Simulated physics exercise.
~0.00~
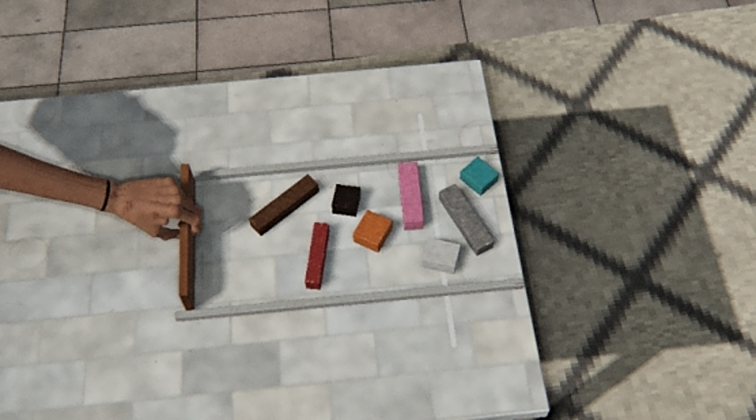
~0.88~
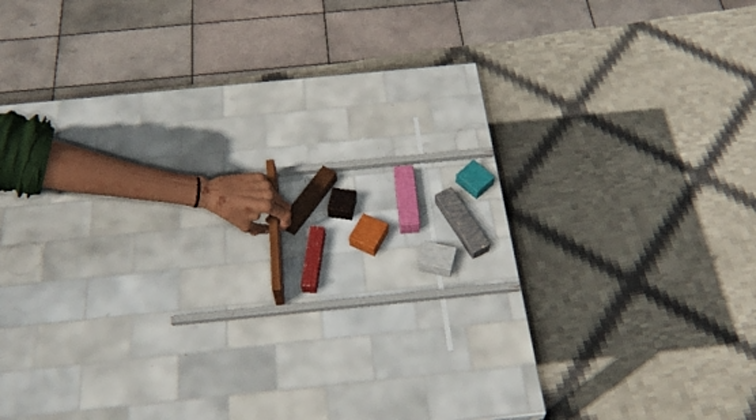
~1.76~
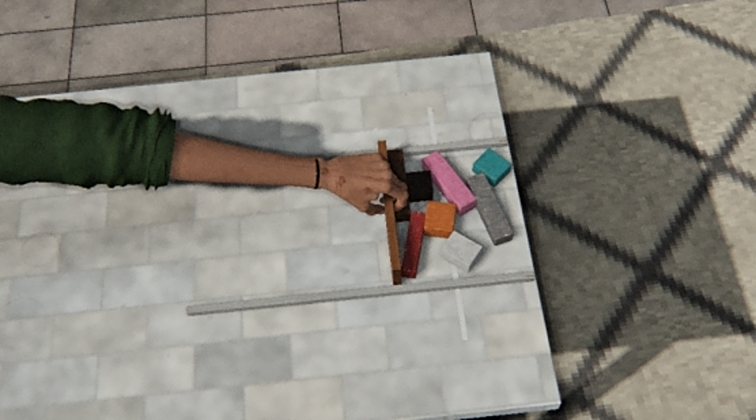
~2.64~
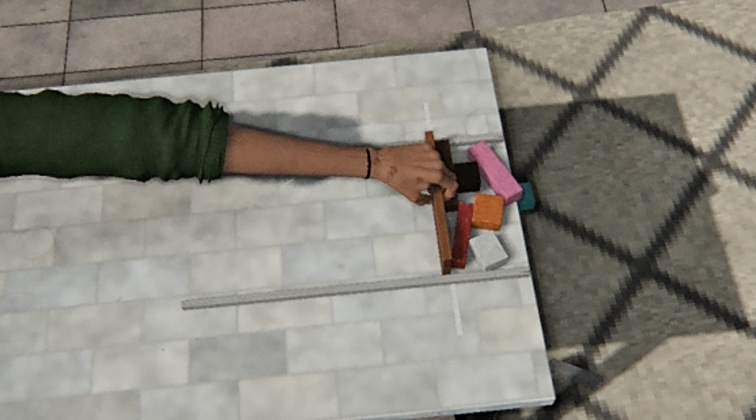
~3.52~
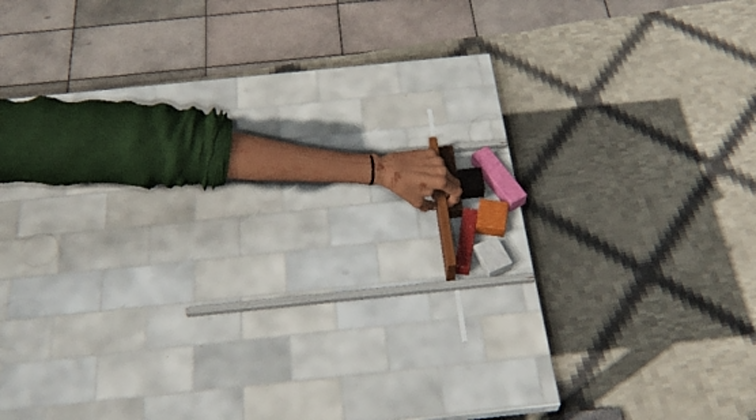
A hand gripping an upright brown board slides it rightward between two pale rails on a light tiled surface, toward loose pieces lying at various angles. The board first reaches the dark brown bar and the red bar, nudging them along. As it travels on, the pieces bunch together, with the black block, orange block and pink bar crowding toward the right edge. The grey bar and the turquoise block then go over that edge. The board halts short of it, the hand still holding on, while the pink bar juts past the edge and the other pieces stay huddled against the board.
